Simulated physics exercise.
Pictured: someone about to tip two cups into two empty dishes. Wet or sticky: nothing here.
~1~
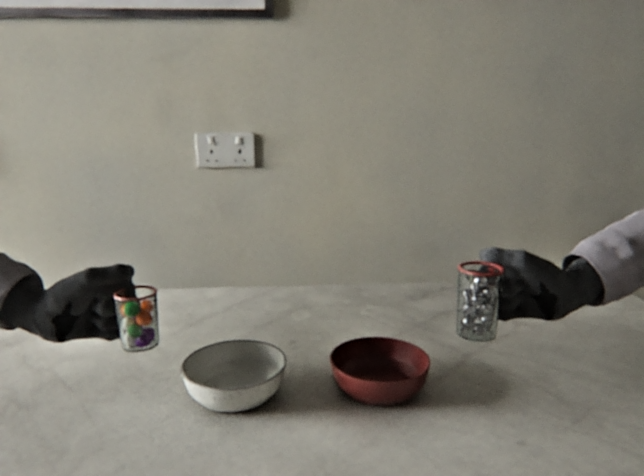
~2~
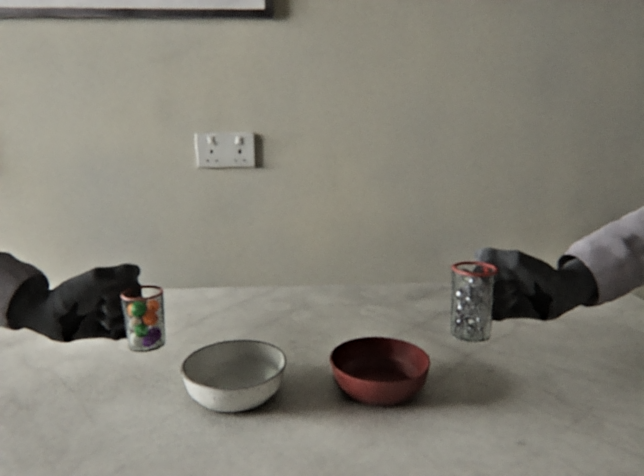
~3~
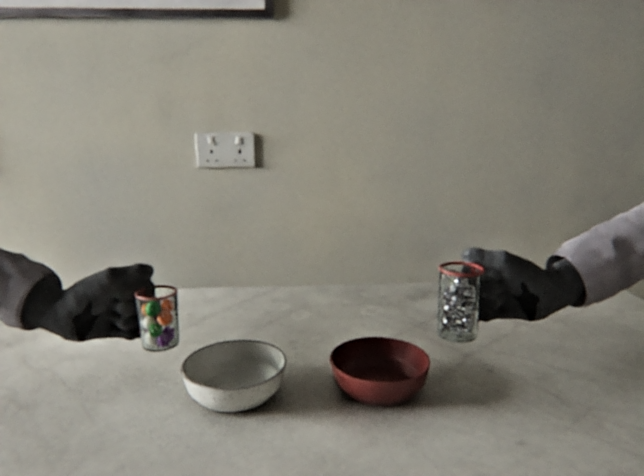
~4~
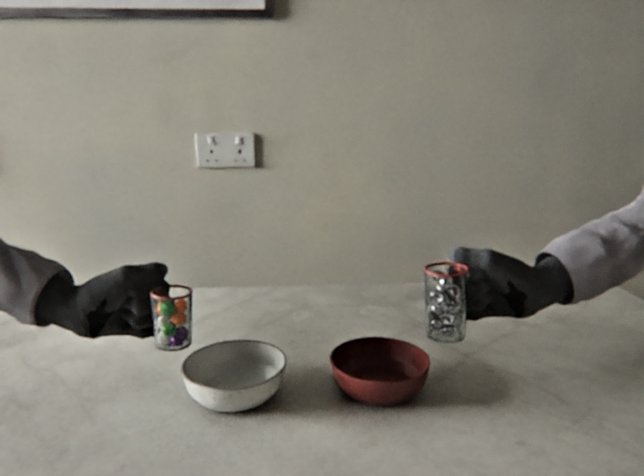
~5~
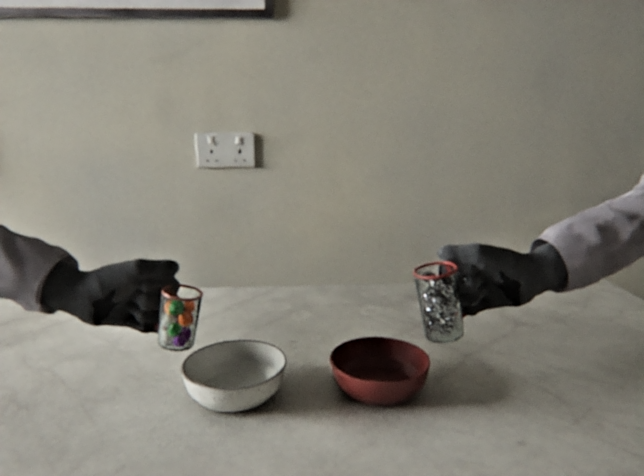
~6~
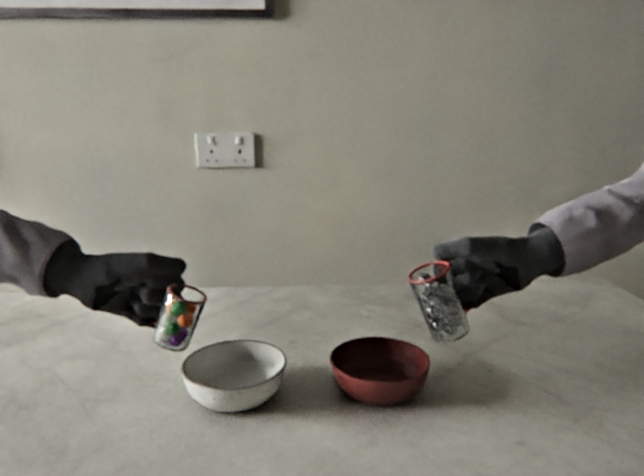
Two dark hands in pale sleeves, seen straight on by a still camera across a pale tabletop against a plain wall with a socket, hold clear, red-rimmed cups. The left cup holds green, orange and purple gumballs, the right silvery steel balls, above an empty white dish and an empty red dish. Both cups move slightly inward, then tilt modestly toward each other.
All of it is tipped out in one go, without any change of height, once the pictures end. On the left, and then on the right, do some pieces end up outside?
Left dish: None outside; right: None outside.
Then, 0.29 s on from there, left, the whole lot still in the cup; right, the whole lot still in the cup.
Then, 0.65 s on from there, left, the whole lot still in the cup; right, the whole lot still in the cup.
Then, 1.04 s on from there, left, near half still in the cup, near a quarter in the dish, near a quarter in the air; right, near two thirds still in the cup, near a quarter in the dish, a little in the air.
In the end, left, the whole lot in the dish, none at all outside the dish; right, the whole lot in the dish, none at all outside the dish.
